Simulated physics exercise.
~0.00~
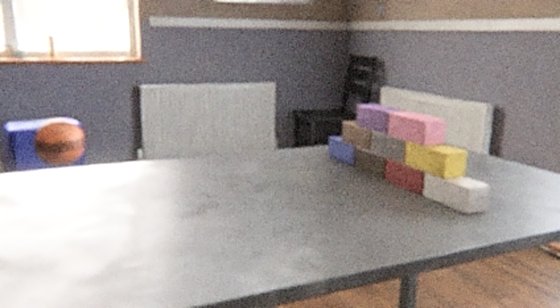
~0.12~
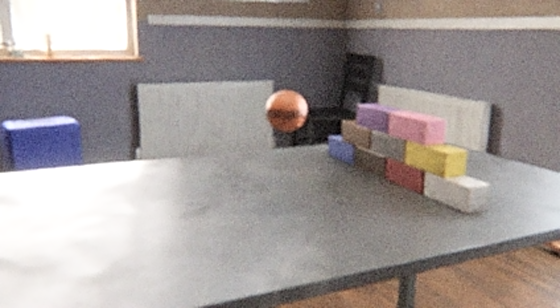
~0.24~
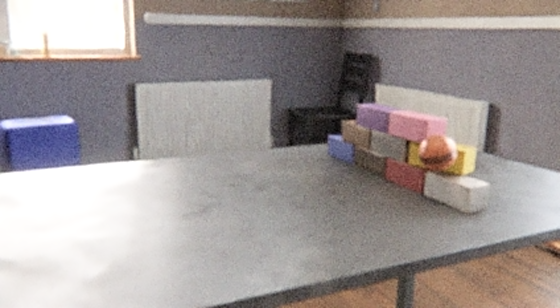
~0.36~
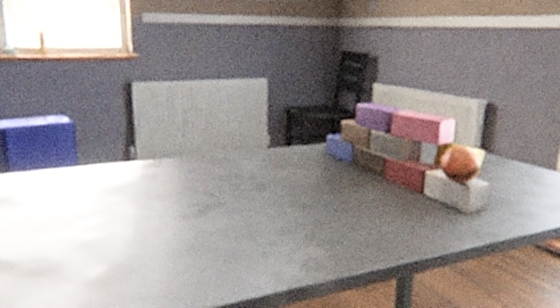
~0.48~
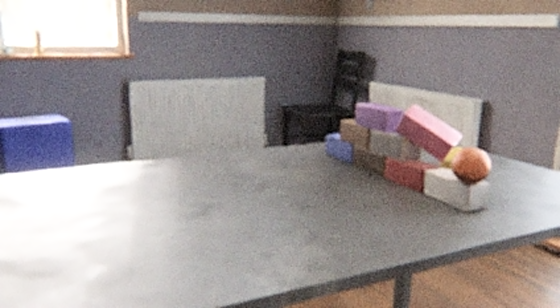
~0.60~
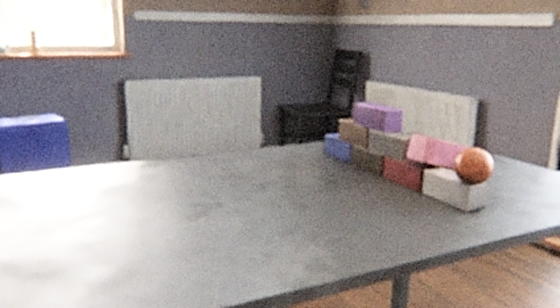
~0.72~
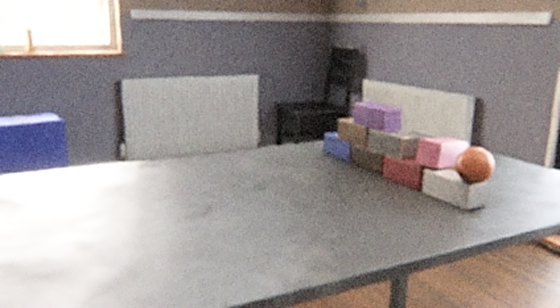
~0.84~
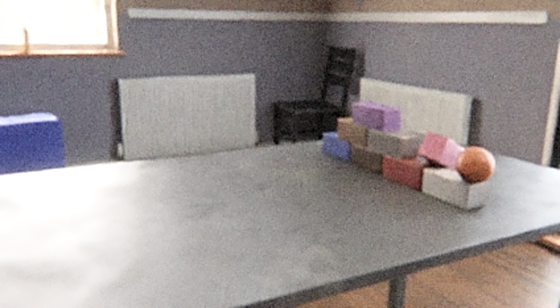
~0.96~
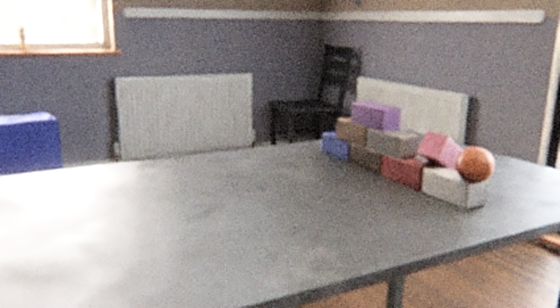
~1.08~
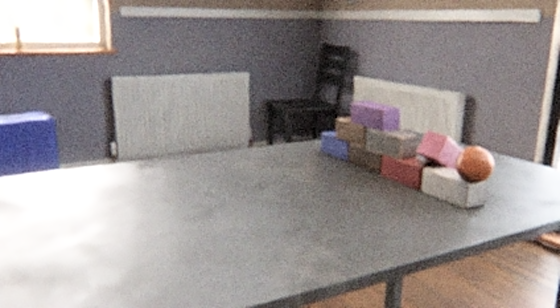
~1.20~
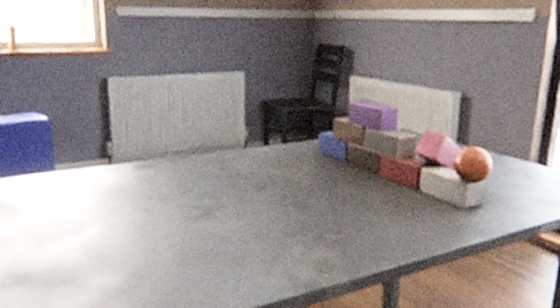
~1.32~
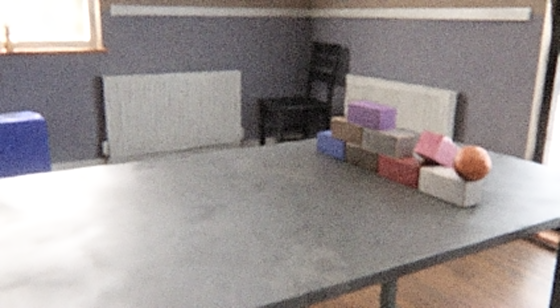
The footage shows an orange ball flying rightward over a table into a stack of coloured blocks, knocking the yellow block out of view as the pink block tips down, and ending at rest on the white block beside the tilted pink one while the other blocks stay in place.
